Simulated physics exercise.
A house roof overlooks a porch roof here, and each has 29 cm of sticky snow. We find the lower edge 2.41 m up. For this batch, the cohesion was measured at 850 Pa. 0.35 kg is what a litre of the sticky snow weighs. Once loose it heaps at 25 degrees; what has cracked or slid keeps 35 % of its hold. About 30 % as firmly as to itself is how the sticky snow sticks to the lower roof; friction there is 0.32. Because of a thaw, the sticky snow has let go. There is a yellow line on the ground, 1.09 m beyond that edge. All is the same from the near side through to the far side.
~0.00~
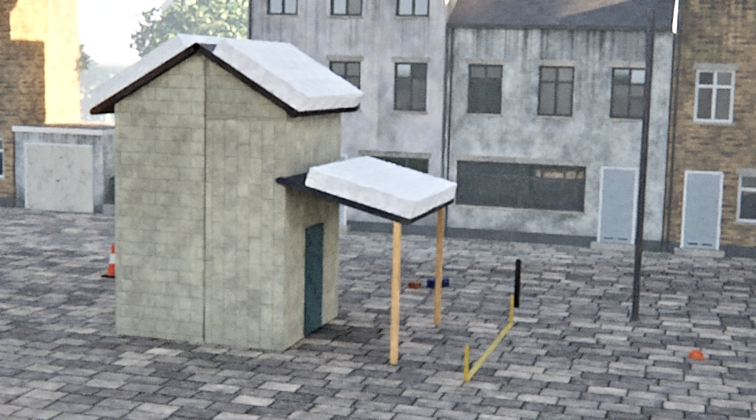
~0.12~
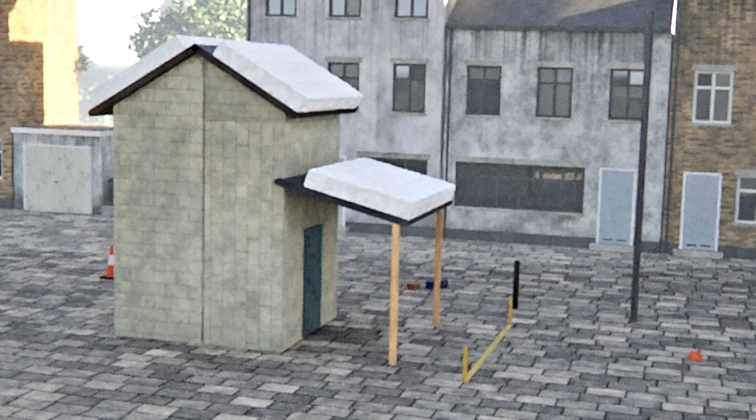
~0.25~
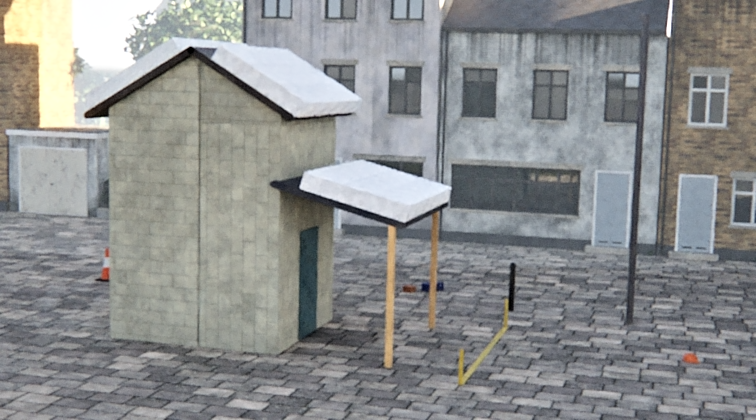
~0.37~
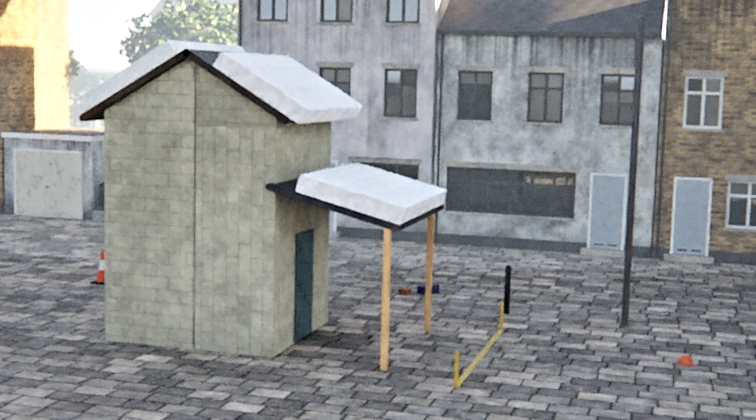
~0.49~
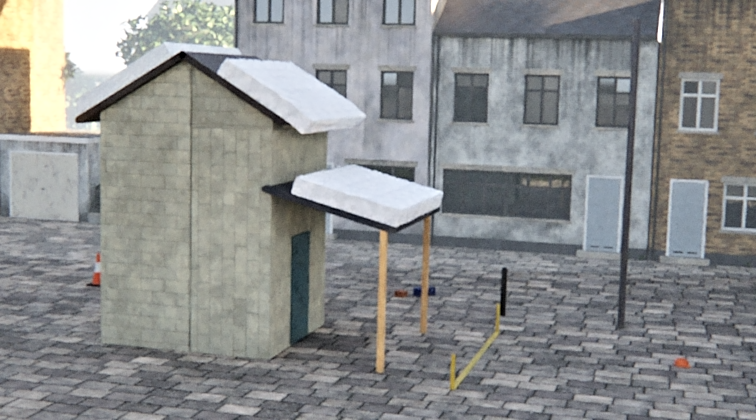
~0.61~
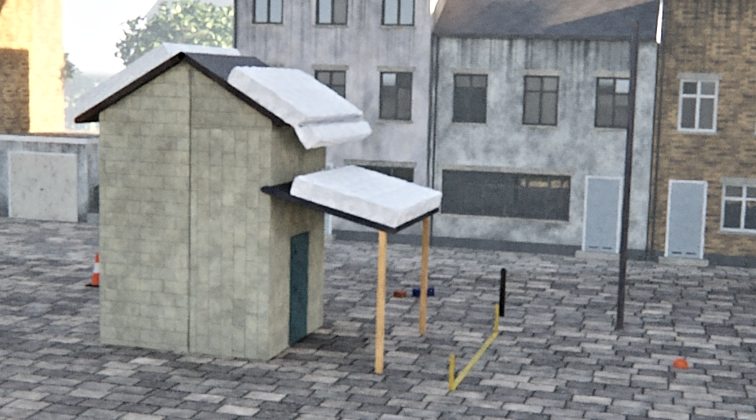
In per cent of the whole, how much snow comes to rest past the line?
30 %.
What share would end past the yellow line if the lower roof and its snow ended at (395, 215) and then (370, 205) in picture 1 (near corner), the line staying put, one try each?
Close to 35 % on the first try, close to 35 % on the next.
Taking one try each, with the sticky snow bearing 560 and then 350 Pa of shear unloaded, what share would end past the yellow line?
First try roughly 40 per cent, second try roughly 45 per cent.
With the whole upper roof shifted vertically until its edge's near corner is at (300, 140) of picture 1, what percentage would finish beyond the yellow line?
7 per cent or so.
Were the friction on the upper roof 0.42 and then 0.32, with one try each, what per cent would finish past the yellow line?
First some 0 %, after that some 12 %.
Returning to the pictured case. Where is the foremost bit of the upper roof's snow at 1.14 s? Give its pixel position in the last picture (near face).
Position: About (373, 199).
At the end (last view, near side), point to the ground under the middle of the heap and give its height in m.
The heap centres close to (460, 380) and stands about 0.4 m tall.
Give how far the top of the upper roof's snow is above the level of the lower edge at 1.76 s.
About 0.7 m.
By 1.14 s, none is below the lower edge and 0 % is past the line.
By 1.76 s, 13 % is below the lower edge and 0 % is past the line.
By 2.38 s, 54 % is below the lower edge and 24 % is past the line.
By 3.00 s, 54 % is below the lower edge and 30 % is past the line.
By 3.30 s, at the end, 54 % is below the lower edge and 30 % is past the line.
